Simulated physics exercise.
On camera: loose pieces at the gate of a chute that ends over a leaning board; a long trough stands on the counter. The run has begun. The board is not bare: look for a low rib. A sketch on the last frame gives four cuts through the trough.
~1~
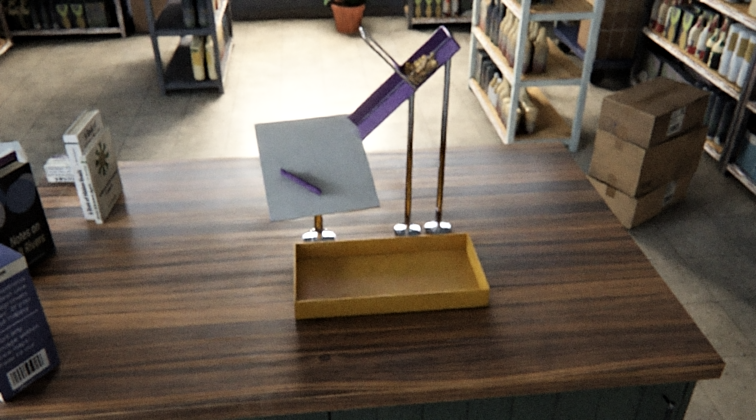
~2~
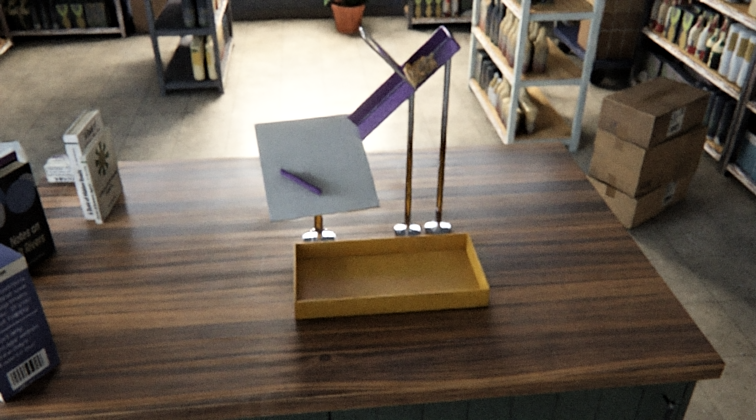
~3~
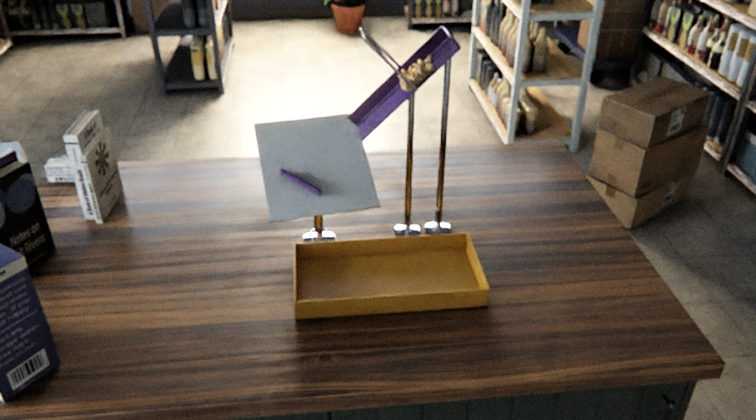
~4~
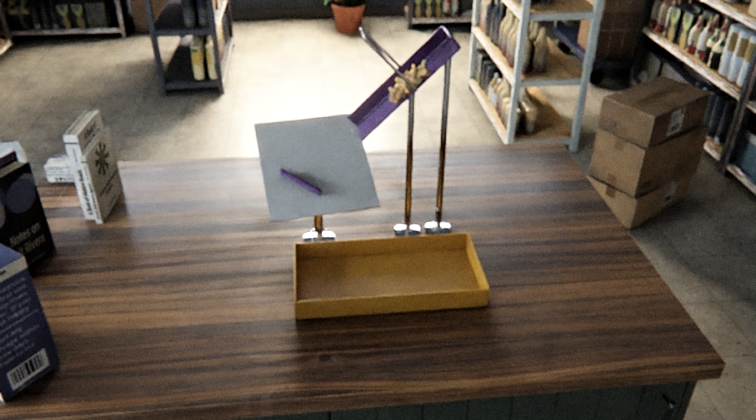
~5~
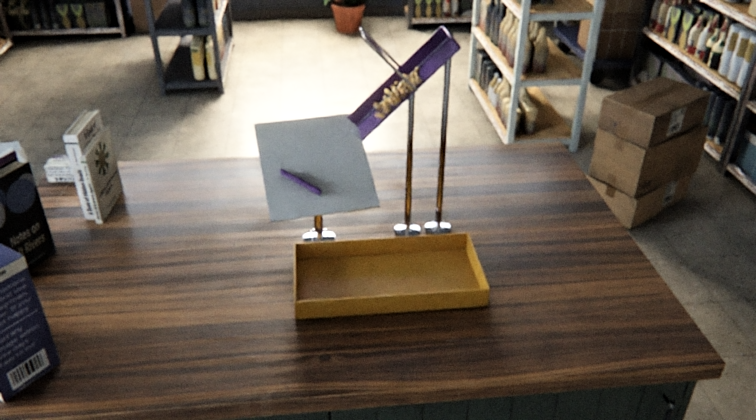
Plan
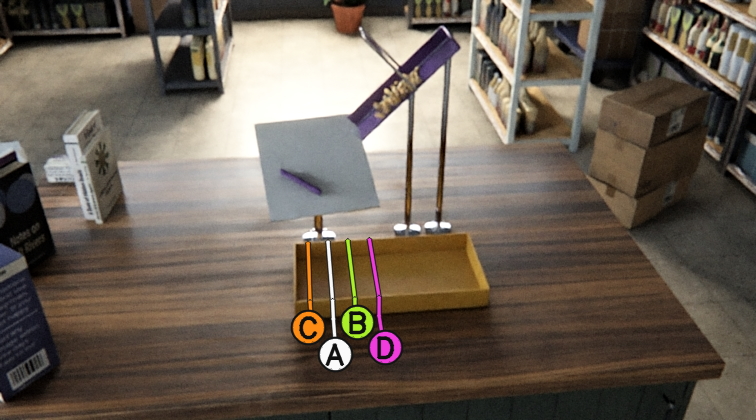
Small tan pieces slide down and leftward along a sloping purple chute, spreading out as they near its lower end above a tilted gray board with a short purple rib, while a yellow trough sits empty on the wooden counter.
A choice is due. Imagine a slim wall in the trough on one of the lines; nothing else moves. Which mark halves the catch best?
The answer is line B.
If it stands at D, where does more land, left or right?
Left.
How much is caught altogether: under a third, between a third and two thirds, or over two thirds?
About that: Over two thirds.
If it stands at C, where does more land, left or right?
More lands on the right.
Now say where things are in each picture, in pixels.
Load behind the gate at (419, 70), dried chickpeas; lip of the chute at (360, 134), sloping fairly steeply, in the first picture.
Middle of the board at (315, 164), tilted fairly steeply; middle of its low edge at (326, 213); of its high edge at (305, 118), in the second picture.
Front corners of the trough at (295, 302) and (489, 289), empty; front of the load at (403, 86), in the third picture.
Middle of the load at (408, 79); its front at (392, 99), about a third of the way to the lip; rib from (281, 169) to (321, 191), in the fourth picture.
Middle of the load at (396, 90); its front at (377, 114), about two thirds of the way to the lip, in the fifth picture.
On the marked copy, line A crosses the front rim at (332, 299); line B crosses the front rim at (354, 298); line C crosses the front rim at (310, 301); line D crosses the front rim at (379, 296).
Choosing A, of what is caught, a small part on the left of the divider, most on the right.
Choosing B, of what is caught, about two thirds on the left of the divider, about a third on the right.
Choosing C, of what is caught, a stray few on the left of the divider, nearly all on the right.
Choosing D, of what is caught, nearly all on the left of the divider, a stray few on the right.
